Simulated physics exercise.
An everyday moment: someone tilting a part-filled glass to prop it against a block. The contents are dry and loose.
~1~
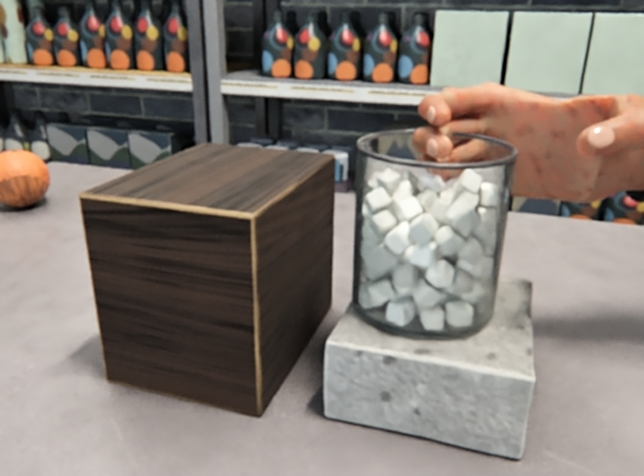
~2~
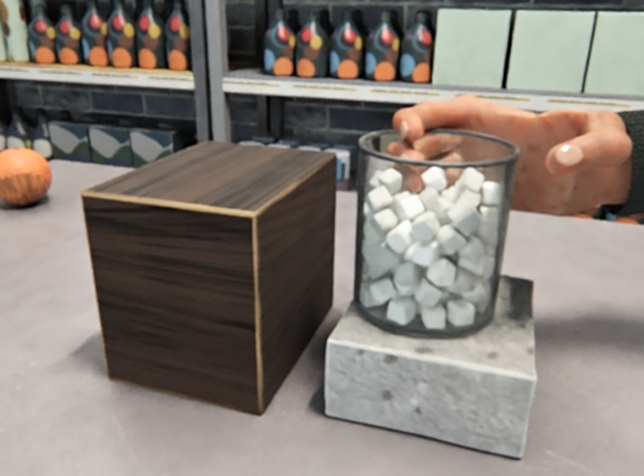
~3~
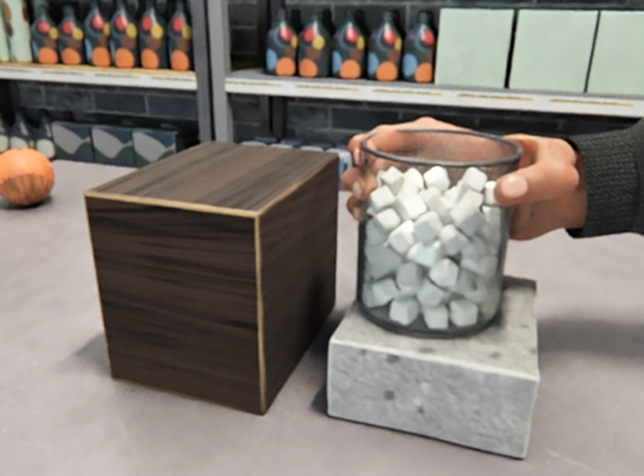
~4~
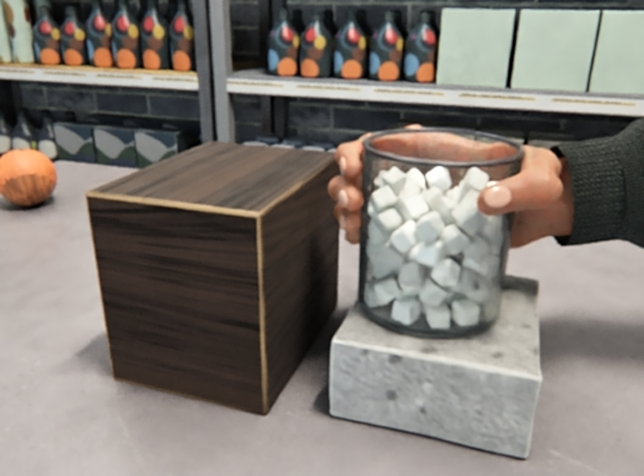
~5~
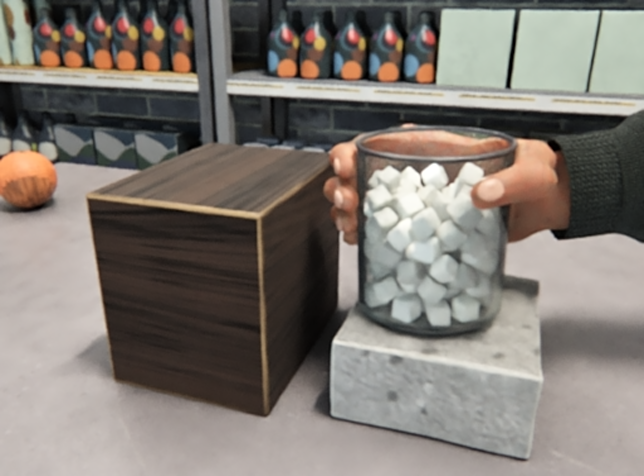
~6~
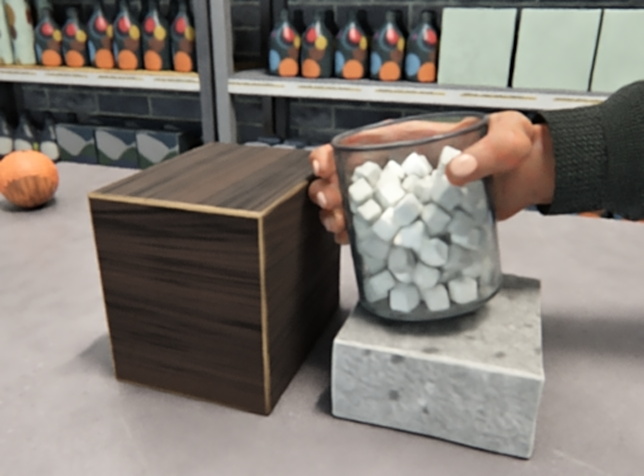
A hand reached in from the right, wrapped around a clear glass of white cubes on a stone slab, and then tilted it slightly left toward the dark wooden block beside it.
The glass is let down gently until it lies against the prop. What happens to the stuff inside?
What is in the glass all remains inside.
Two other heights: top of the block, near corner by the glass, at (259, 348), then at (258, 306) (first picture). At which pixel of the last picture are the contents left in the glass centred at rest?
At about (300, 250), and at (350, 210).
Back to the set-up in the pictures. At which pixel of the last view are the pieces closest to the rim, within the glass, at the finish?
Near (341, 181).
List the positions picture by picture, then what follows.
The first frame shows glass at (428, 227), three quarters full of sugar cubes; block at (228, 260), reaching most of the way up the glass.
The second frame shows glass at (430, 226), upright; rim at (363, 140); top of the contents at (429, 206).
The third frame shows glass at (432, 226), upright; rim at (366, 140); block at (232, 259).
The fourth frame shows glass at (434, 226), upright; rim at (367, 140); top of the contents at (433, 206).
The fifth frame shows glass at (431, 223), leaning 2°; rim at (361, 140); block at (235, 260).
The sixth frame shows glass at (419, 211), leaning 11°; rim at (337, 140); block at (236, 260), reaching most of the way up the glass.
Then, 0.11 s after the last picture, the glass leans 19°; everything is still inside.
Then, 0.25 s after the last picture, the glass rests on the block at 25°; everything is still inside.
At rest, the glass rests on the block at 25°; everything is still inside.
